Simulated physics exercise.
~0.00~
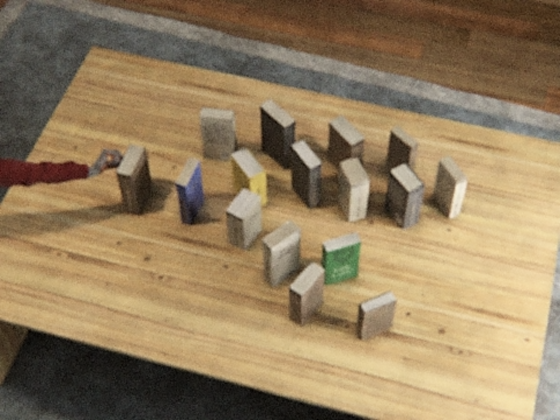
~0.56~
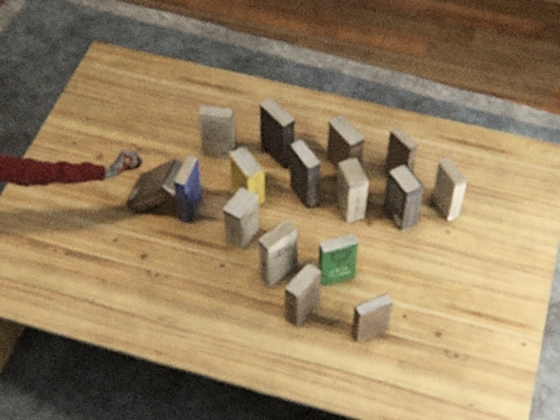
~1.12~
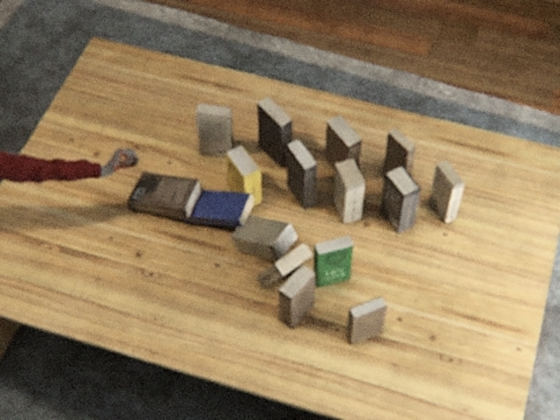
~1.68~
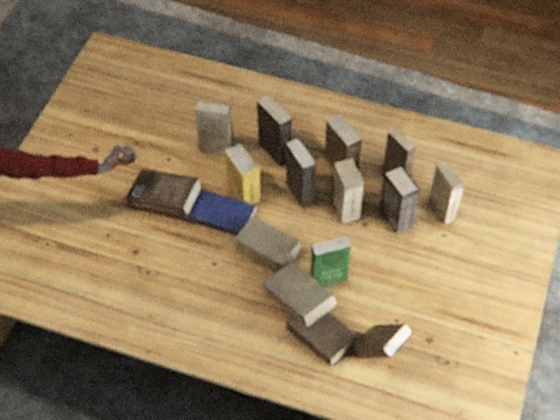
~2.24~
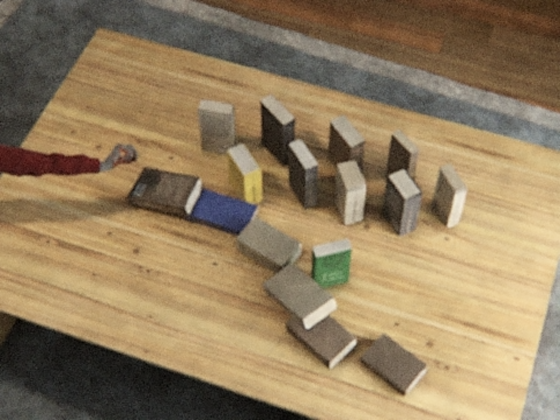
A line of thick books toppled one after another across a wooden table after a red-sleeved hand tipped the first into a blue one, the fall curving toward the near edge, while the green book, the yellow book and the others behind stayed standing.
